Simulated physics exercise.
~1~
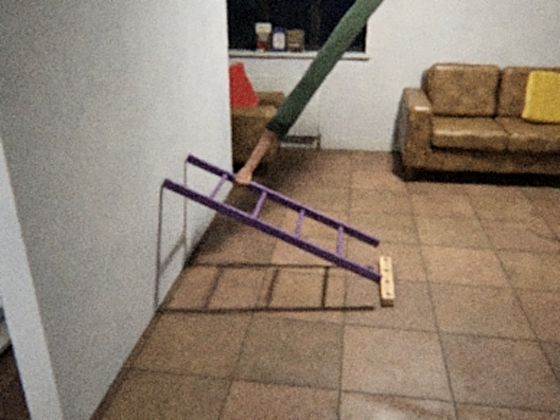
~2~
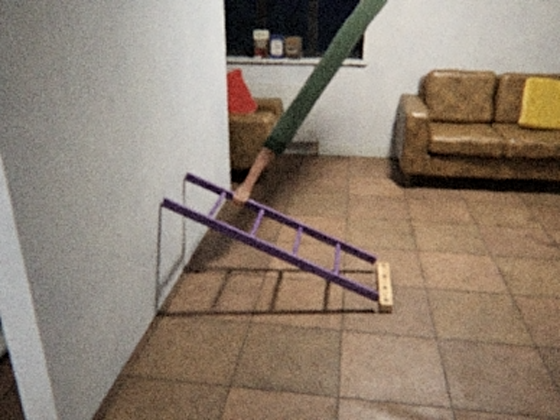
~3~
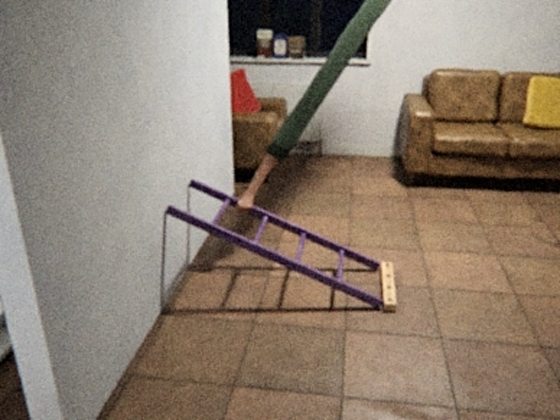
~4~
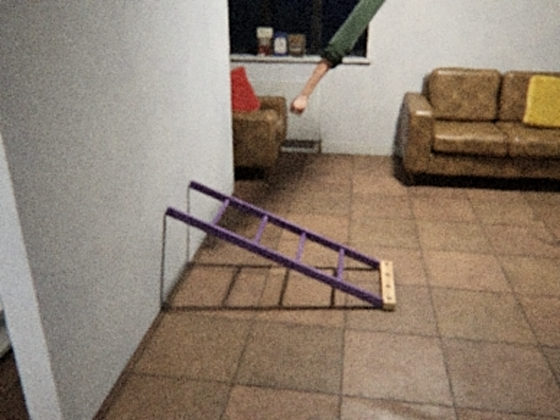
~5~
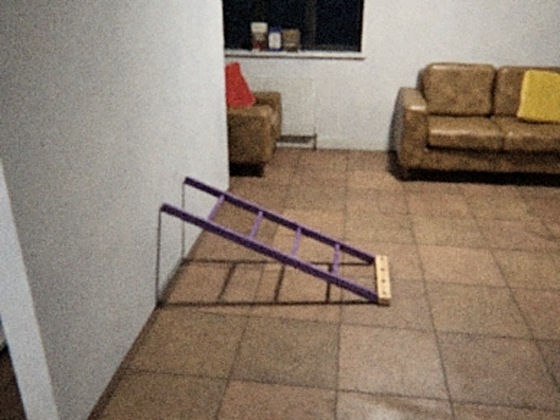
The clip opens on a tiled floor where a purple ladder slants between a white wall on the left and a pale wooden batten, with brown leather sofas behind. An arm in a green sleeve reaches down from above, its hand holding the ladder near its upper end. The hand lowers the ladder a little until its top leans against the wall and its foot sits by the batten. Then the hand lets go and draws back up, leaving the view entirely. The ladder stays where it was set, resting at a slant without slipping.
